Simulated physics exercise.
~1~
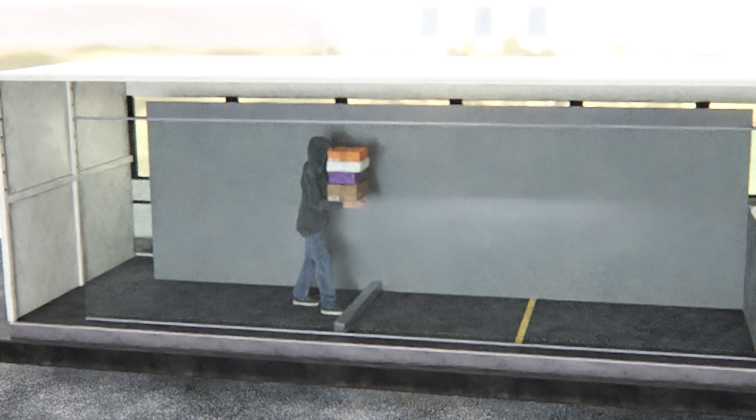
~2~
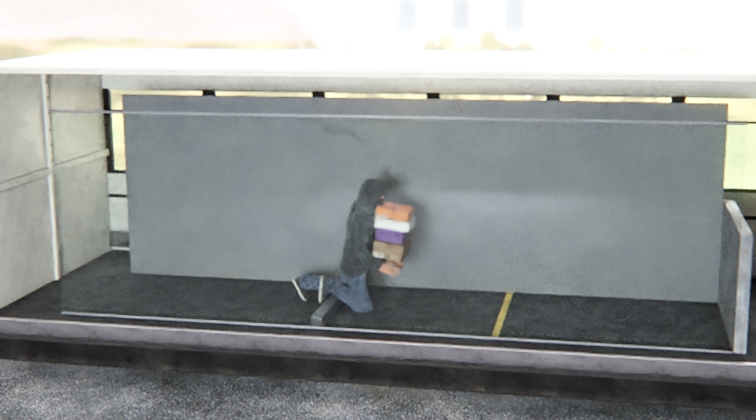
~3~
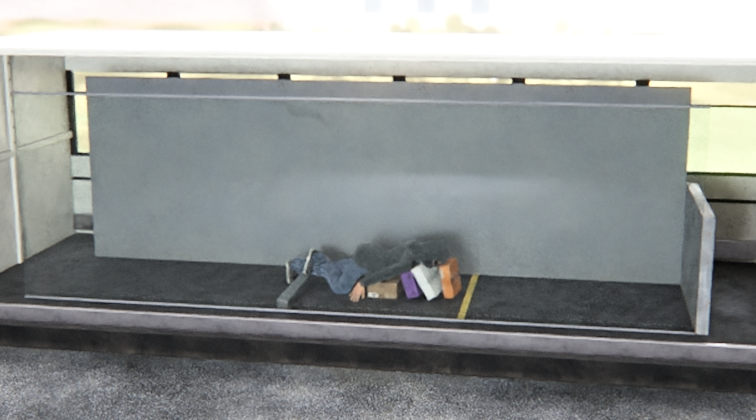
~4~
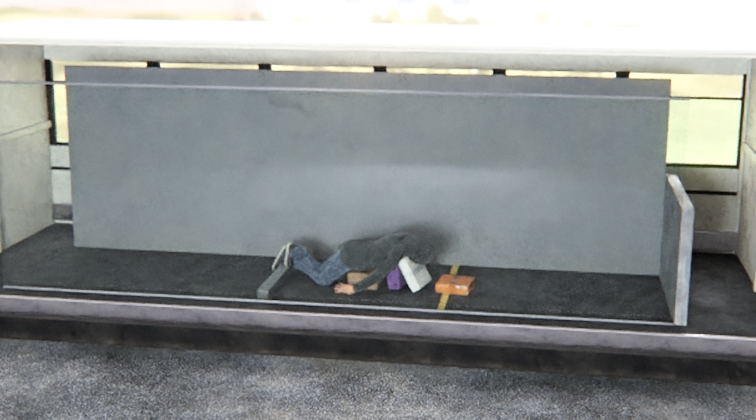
A person in a dark hooded top and jeans carried a stack of boxes toward a low rail, pitched forward over it and fell flat, spilling the boxes rightward; the orange one ended at the yellow line, the white, purple and brown ones short of it.
